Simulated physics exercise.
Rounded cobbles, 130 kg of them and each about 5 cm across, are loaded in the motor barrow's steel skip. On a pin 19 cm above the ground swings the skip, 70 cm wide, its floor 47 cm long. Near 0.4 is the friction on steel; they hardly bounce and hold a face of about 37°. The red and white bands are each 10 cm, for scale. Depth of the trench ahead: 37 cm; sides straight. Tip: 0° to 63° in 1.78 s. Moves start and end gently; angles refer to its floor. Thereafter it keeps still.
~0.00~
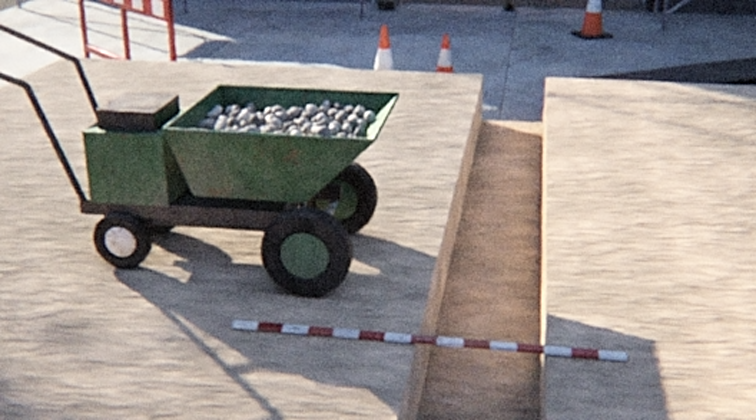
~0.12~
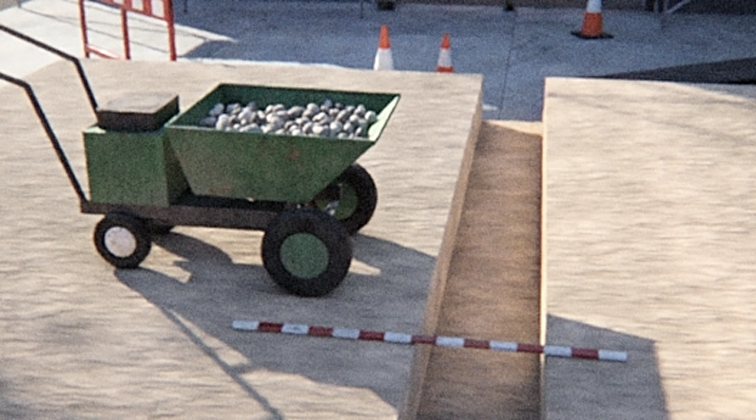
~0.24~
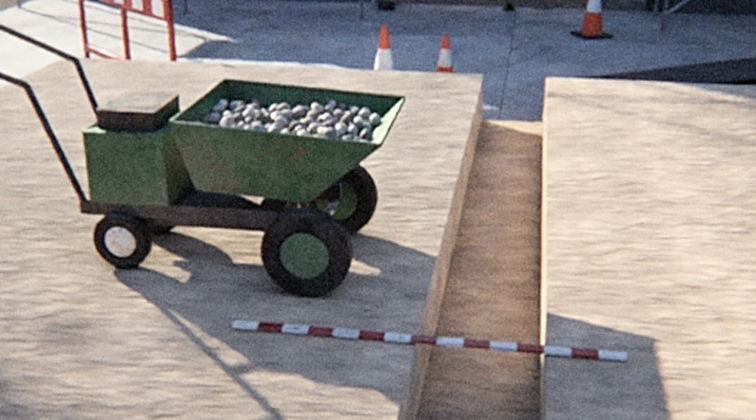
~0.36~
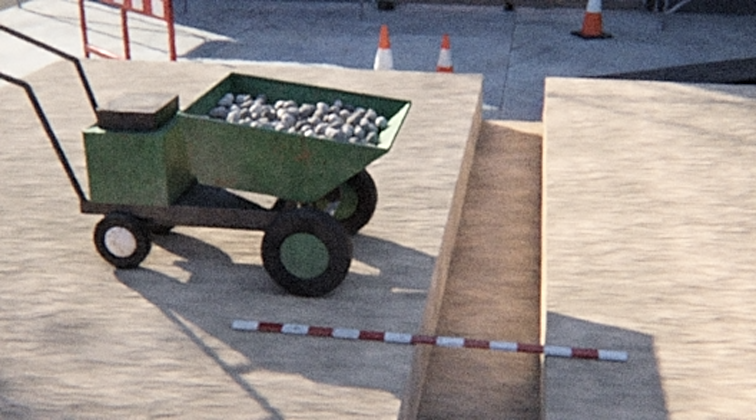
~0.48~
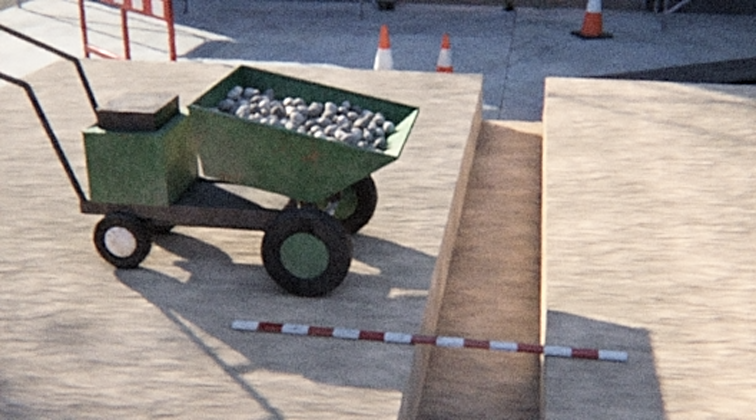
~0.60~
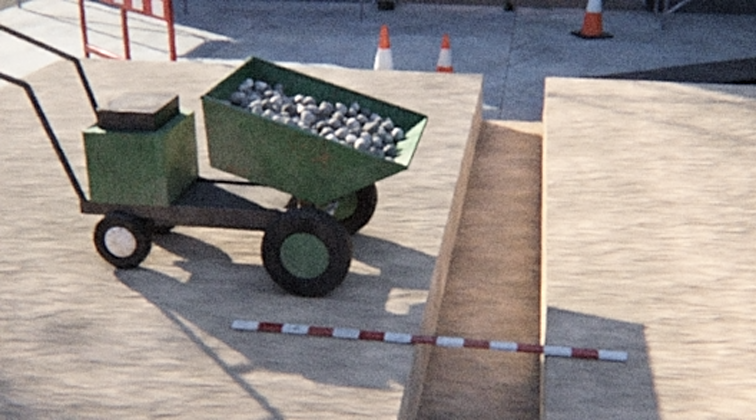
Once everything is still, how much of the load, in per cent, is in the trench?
About 100 per cent.
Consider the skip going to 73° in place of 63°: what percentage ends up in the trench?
Share in trench: Approx. 100%.
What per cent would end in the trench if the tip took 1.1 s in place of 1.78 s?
Roughly 100% would finish there.
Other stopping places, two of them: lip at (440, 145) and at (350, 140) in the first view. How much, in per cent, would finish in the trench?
I'd say some 65 per cent and some 100 per cent.
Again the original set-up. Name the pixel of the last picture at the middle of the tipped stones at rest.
I'd put it close to (497, 333).
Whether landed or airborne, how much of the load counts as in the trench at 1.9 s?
Around 40 per cent of it.
After 1.3 s the floor is at 53°; 100 % in the skip; the foremost stones are at (451, 208).
After 1.9 s the floor is at 63°; 61 % in the skip, 39 % in the trench; the foremost stones are at (539, 330).
After 2.2 s the floor is at 63°; 30 % in the skip, 70 % in the trench; the foremost stones are at (549, 308).
After 4.2 s the floor is at 63°; 0 % in the skip, 100 % in the trench; the foremost stones are at (551, 306).
